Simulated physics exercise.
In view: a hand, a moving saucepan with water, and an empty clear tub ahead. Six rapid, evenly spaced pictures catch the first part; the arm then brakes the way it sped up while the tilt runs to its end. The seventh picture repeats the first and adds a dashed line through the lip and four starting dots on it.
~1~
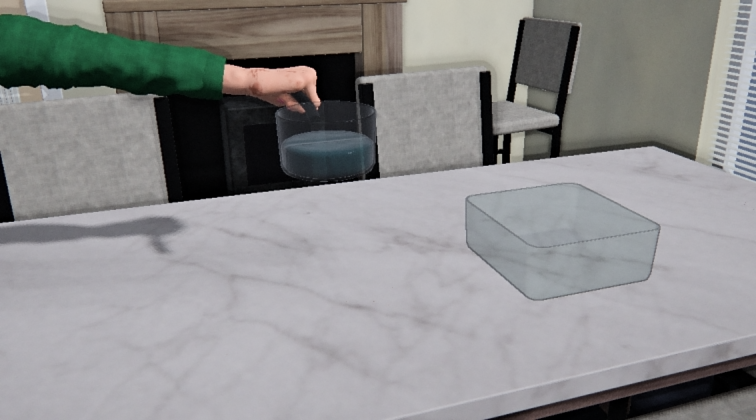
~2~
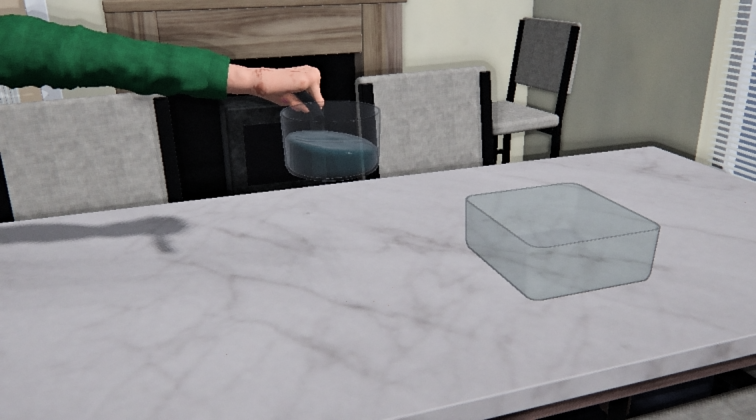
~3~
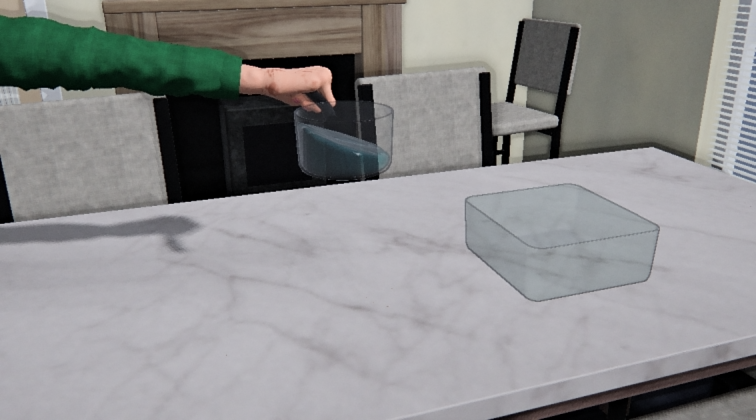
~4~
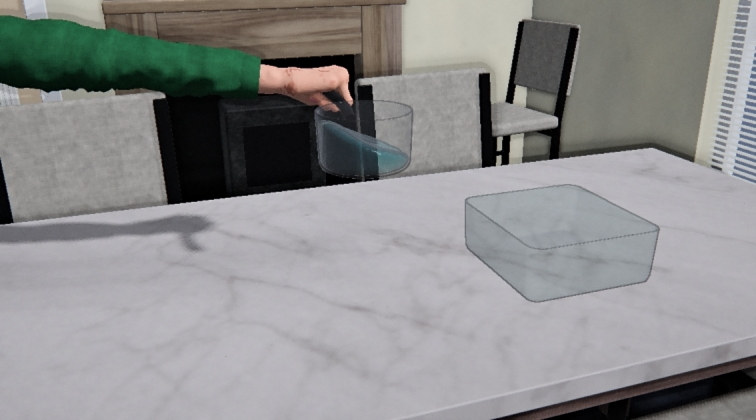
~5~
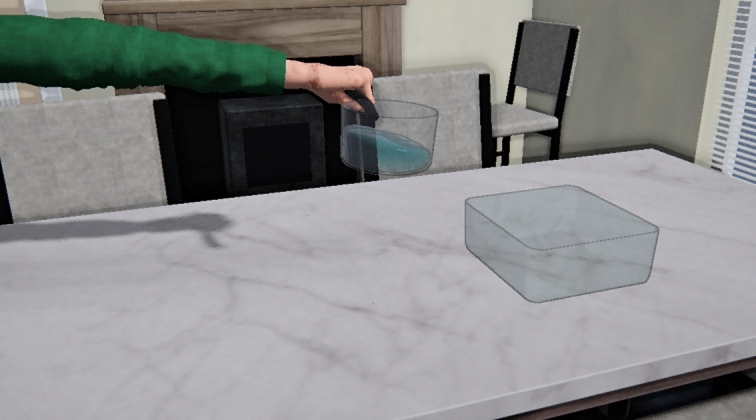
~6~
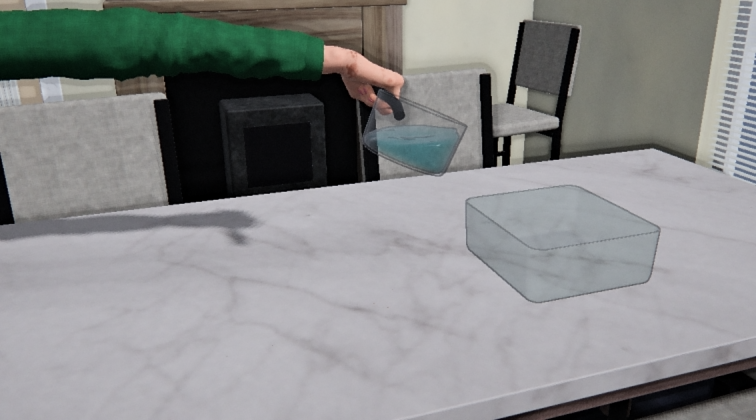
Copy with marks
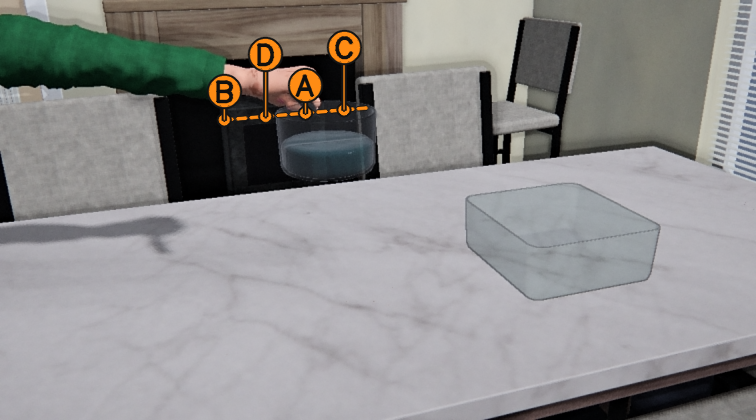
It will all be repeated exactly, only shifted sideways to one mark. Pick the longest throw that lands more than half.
Spot C just does it.
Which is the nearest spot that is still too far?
A.
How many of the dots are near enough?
One of the four.
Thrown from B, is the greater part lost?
Yes, it does.
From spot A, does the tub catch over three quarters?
No, less.
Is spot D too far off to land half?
Yes.
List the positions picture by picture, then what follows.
Upright, lip at (371, 107); tub from (524, 300) to (647, 277); nothing has left yet, in the first frame.
Upright, lip at (376, 107); nothing has left yet, in the second frame.
Upright, lip at (388, 107); nothing has left yet, in the third frame.
Upright, lip at (407, 106); nothing has left yet, in the fourth frame.
Tipped about 5°, lip at (432, 108); nothing has left yet, in the fifth frame.
Tipped about 24°, lip at (461, 122); nothing has left yet, in the sixth frame.
In orange, A at (305, 113); B at (224, 119); C at (344, 109); D at (265, 116).
Choosing A, about 22 % lands in the tub, 74 % falls short and 5 % goes beside or beyond.
Choosing B, about 0 % lands in the tub, 100 % falls short.
Choosing C, about 68 % lands in the tub, 17 % falls short and 15 % goes beside or beyond.
Choosing D, about 0 % lands in the tub, 99 % falls short.
